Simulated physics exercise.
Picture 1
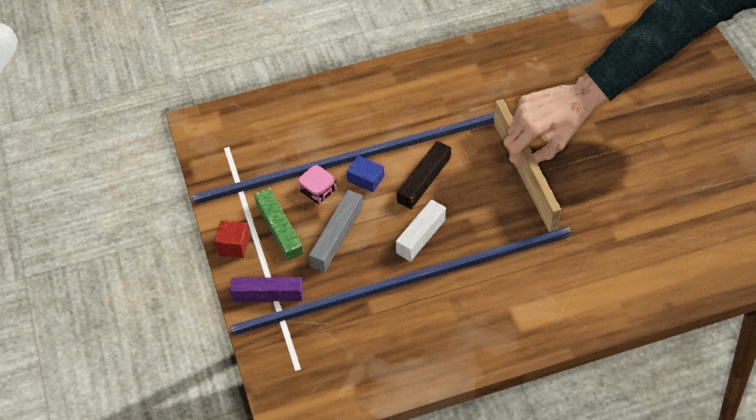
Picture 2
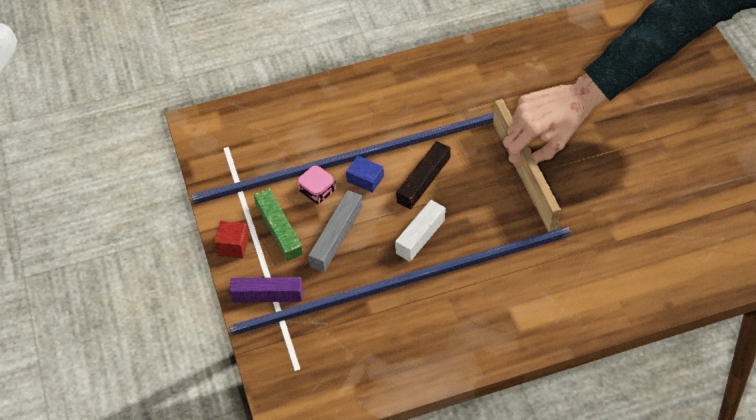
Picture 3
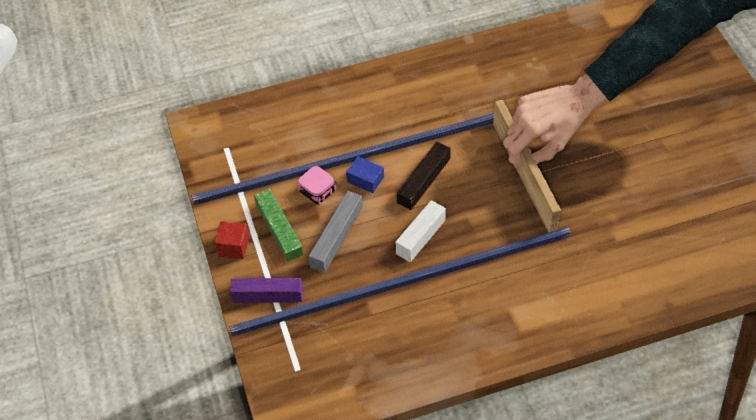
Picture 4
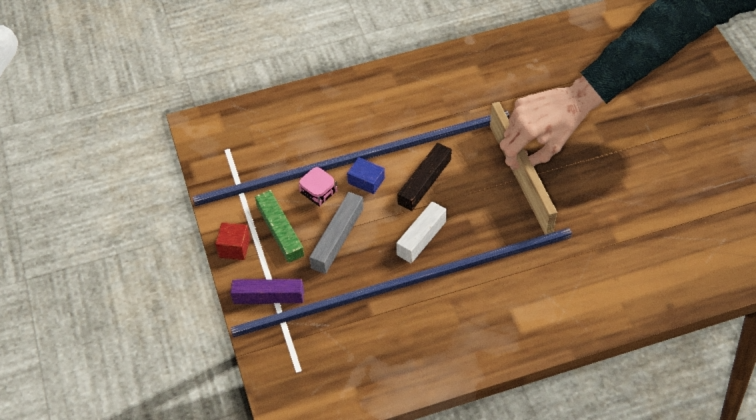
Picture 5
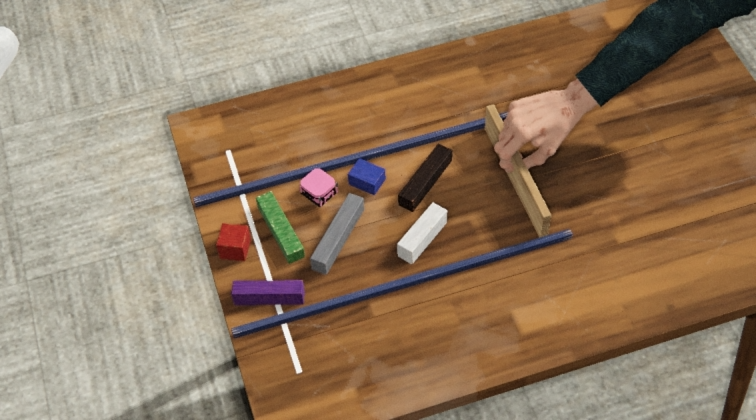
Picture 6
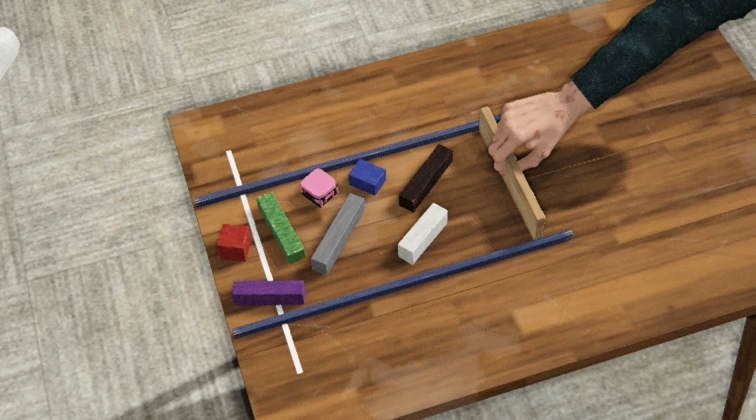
A hand holds a wooden board still, then slides it slightly left between two blue rails on a wooden table, while the coloured blocks and bars lying at various angles near a white tape line stay in place, untouched.
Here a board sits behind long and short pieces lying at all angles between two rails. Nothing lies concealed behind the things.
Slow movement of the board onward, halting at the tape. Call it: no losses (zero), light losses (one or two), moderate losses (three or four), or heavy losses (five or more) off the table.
Moderate losses.
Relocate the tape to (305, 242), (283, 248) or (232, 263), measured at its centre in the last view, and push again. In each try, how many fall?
Try 1: 0; try 2: 2; try 3: 6.
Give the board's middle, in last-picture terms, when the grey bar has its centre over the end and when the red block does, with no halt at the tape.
The middle would be close to (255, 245) and then close to (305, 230).
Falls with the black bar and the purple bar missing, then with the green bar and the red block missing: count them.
You'd count 2 the first time and 1 the second time.
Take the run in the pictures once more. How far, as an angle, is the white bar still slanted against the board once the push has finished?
About 0 degrees.
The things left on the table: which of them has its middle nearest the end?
It would be the grey bar.
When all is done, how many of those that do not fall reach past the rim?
I get 1.
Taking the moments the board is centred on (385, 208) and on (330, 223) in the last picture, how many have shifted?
Moved so far: 5, then 7.
Soon after, none off yet; red block at rest near (234, 243); purple bar at rest near (269, 293); green bar at rest near (281, 228).
Then, none off yet; red block moved about its own width near (204, 258); purple bar moving near (261, 295); green bar moved about its own width near (222, 247).
At rest, the number that fall off is three or four; fallen, pink case, green bar, purple bar and red block.
